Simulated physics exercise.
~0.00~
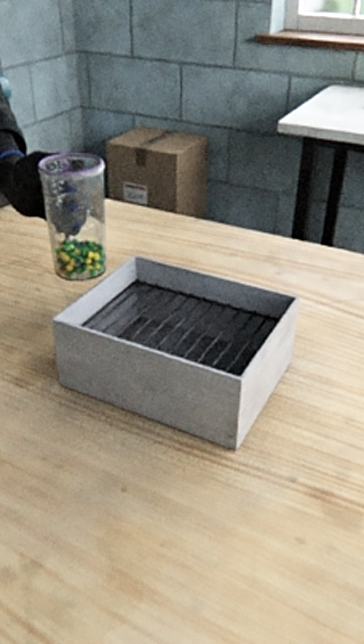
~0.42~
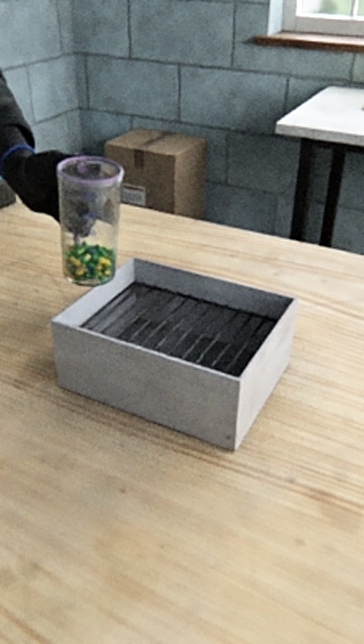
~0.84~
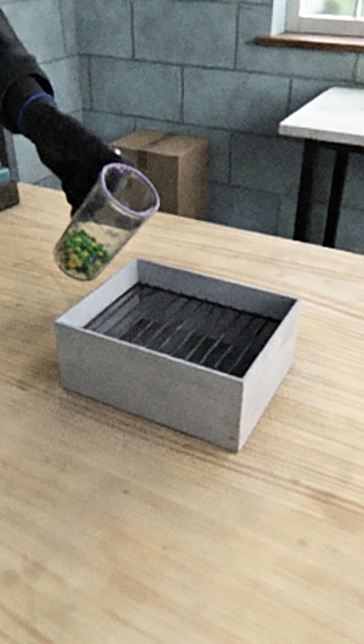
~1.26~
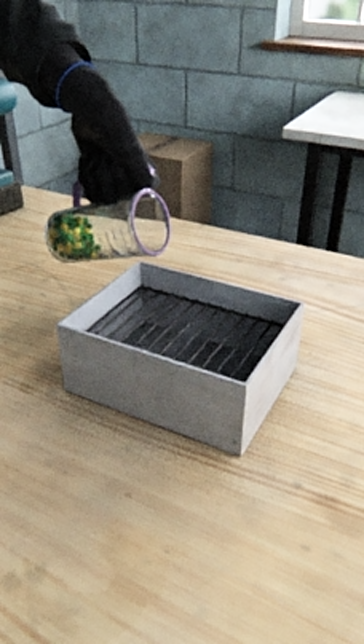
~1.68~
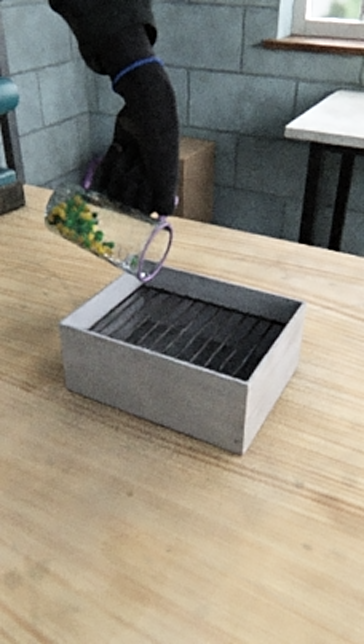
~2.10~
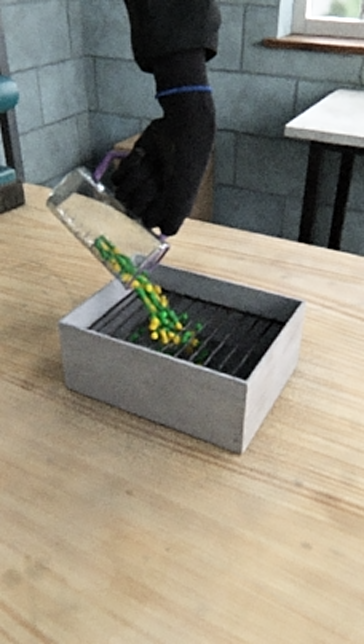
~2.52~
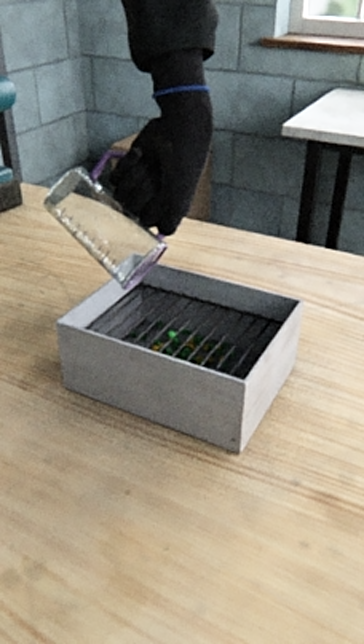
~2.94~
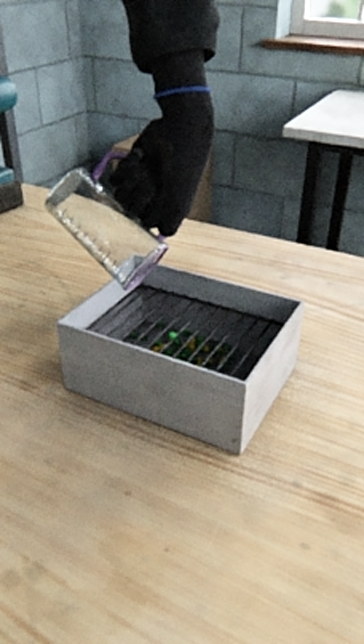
A gloved hand tips green and yellow pieces from a clear cup, and they fall through a rack.
